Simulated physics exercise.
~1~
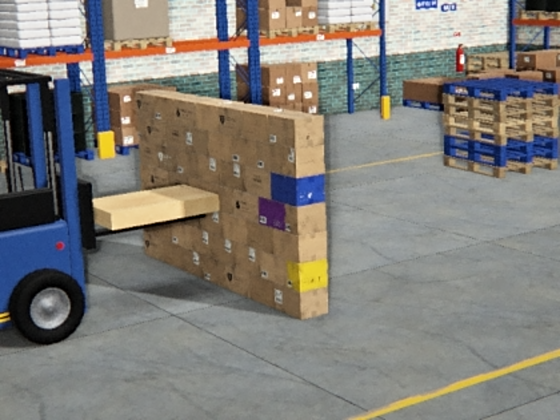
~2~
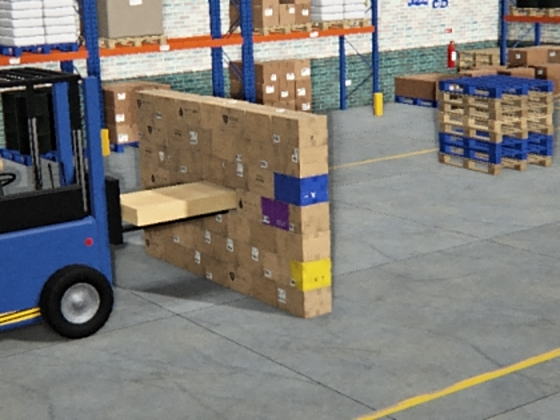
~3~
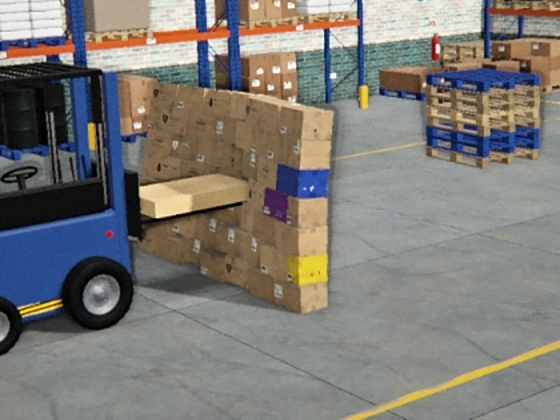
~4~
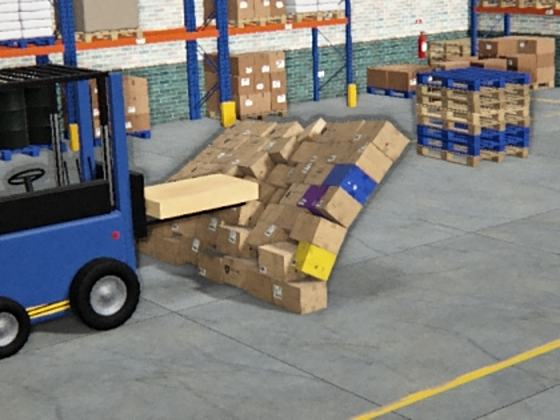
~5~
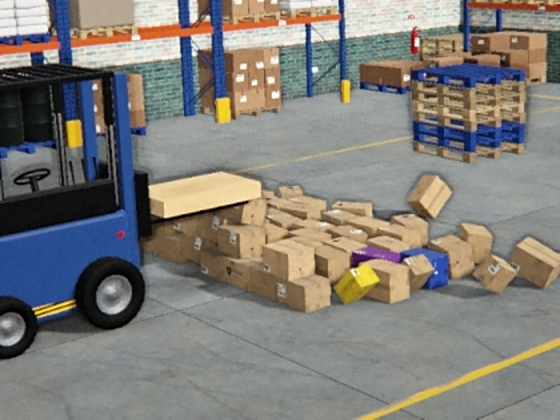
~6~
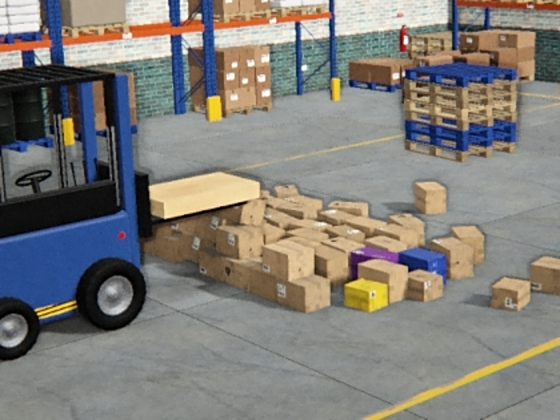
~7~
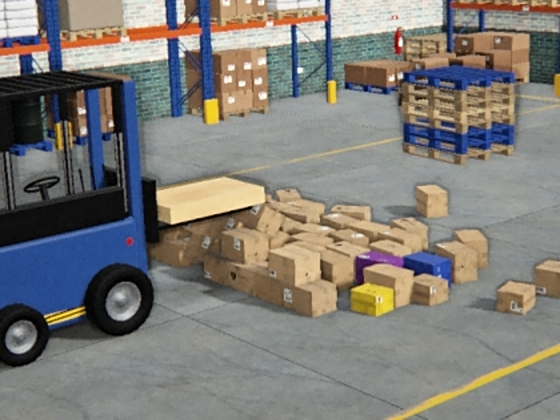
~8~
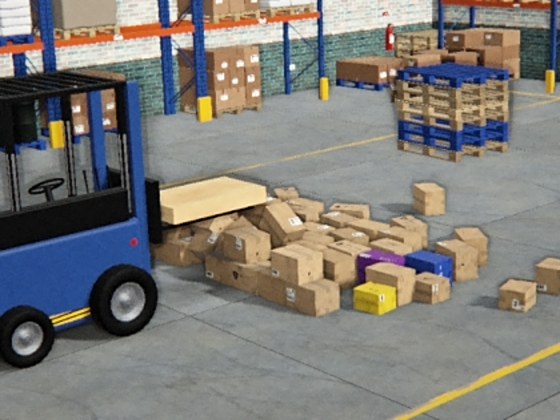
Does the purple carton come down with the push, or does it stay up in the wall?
The purple carton comes down, ending up on its side among the fallen cartons.
